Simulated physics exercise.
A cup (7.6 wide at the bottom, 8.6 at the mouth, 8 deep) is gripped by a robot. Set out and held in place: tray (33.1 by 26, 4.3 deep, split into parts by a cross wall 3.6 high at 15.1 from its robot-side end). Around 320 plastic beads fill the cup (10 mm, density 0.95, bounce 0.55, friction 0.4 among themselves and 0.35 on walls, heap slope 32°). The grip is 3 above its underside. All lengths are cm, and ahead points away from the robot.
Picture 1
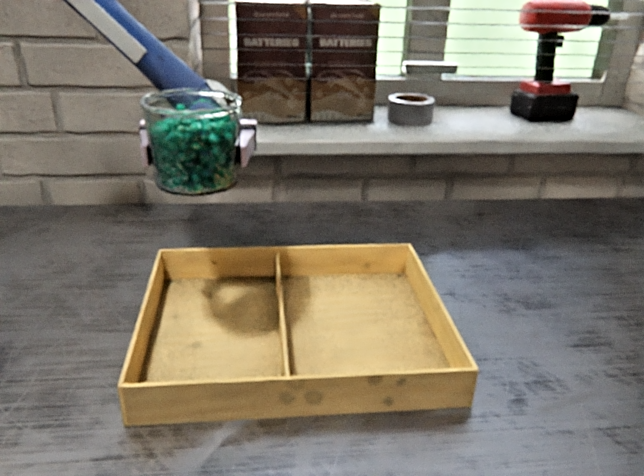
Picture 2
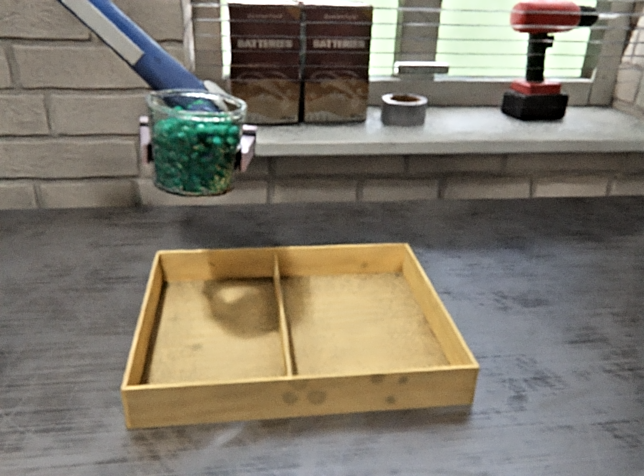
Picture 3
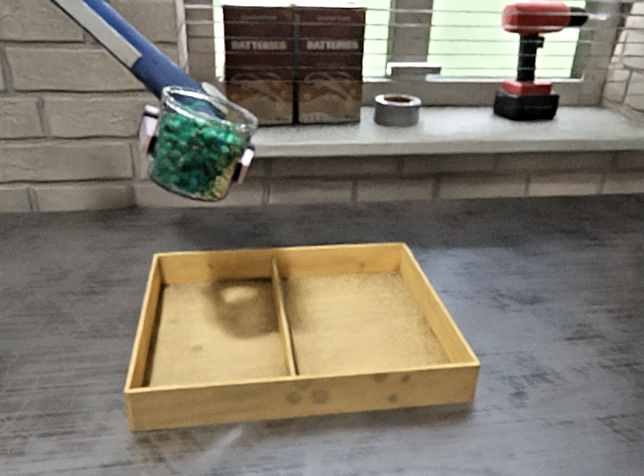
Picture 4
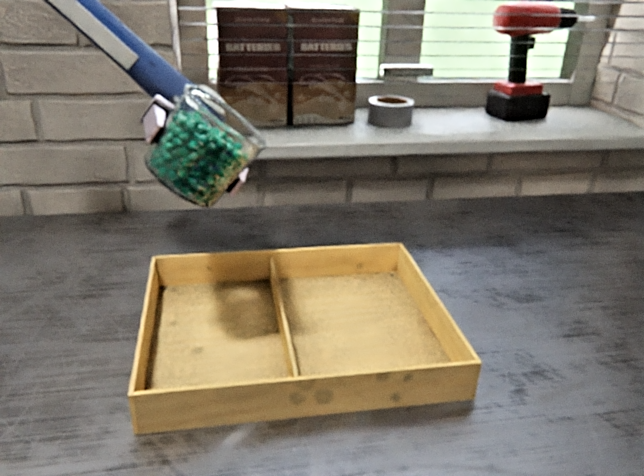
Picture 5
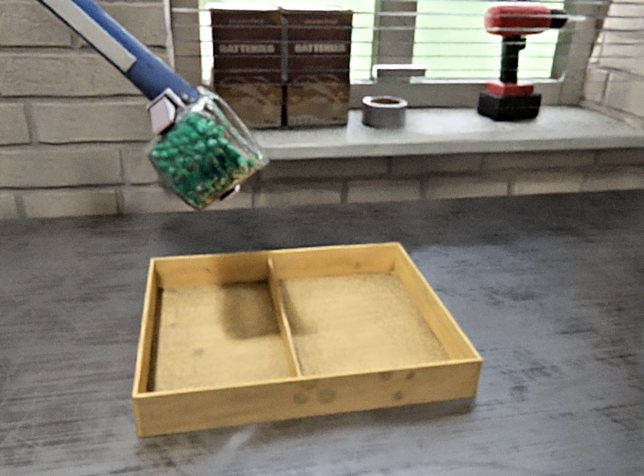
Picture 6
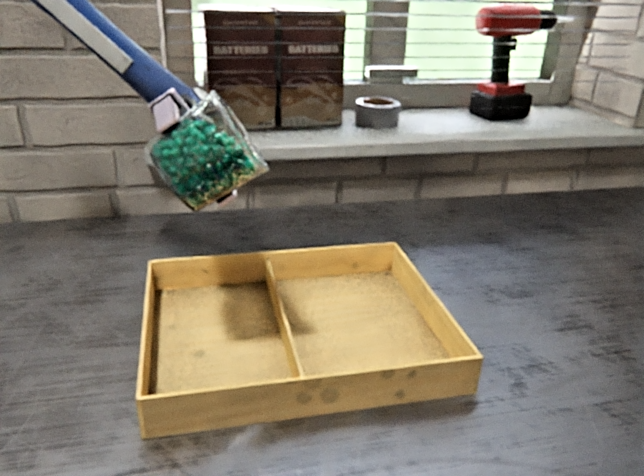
A clear cup of green beads, gripped by a robot arm, tilts steeply to the right above a divided wooden tray.
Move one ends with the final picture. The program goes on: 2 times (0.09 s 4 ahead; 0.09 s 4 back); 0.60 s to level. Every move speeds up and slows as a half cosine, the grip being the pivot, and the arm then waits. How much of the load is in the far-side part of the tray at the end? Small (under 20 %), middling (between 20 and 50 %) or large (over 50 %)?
A middling share, between 20 and 50 %, ends in the far-side part of the tray.
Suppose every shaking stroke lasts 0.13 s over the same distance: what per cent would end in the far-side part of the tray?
It would be near 25 per cent.
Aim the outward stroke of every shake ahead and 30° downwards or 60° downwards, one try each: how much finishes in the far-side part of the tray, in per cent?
About 25 and 10 per cent.
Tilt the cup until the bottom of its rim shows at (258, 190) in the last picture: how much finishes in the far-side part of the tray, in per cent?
Some 85 per cent.
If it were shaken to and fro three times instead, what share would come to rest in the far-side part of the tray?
It would be near 40 per cent.
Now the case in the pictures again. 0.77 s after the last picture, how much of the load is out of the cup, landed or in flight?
Some 40 per cent.
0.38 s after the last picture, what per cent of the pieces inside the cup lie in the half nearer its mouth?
Some 50 per cent.
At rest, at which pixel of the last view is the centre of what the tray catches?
Near (365, 325).
Then, 0.38 s on, tilted 57° forward, highest piece 26 above the table; 206 in the cup, 77 in the far-side part, 2 in the robot-side part, 36 in flight or on a rim.
Then, 0.77 s on, tilted 13° forward, highest piece 26 above the table; 185 in the cup, 114 in the far-side part, 13 in the robot-side part, 9 on the table or floor.
Then, 1.16 s on, level, highest piece 26 above the table; 185 in the cup, 114 in the far-side part, 13 in the robot-side part, 9 on the table or floor.
Then, 2.21 s on, level, highest piece 26 above the table; 185 in the cup, 114 in the far-side part, 13 in the robot-side part, 9 on the table or floor.
In the end, 185 in the cup, 114 in the far-side part, 13 in the robot-side part, 9 on the table or floor. That is 36 % in the far-side part of the tray.
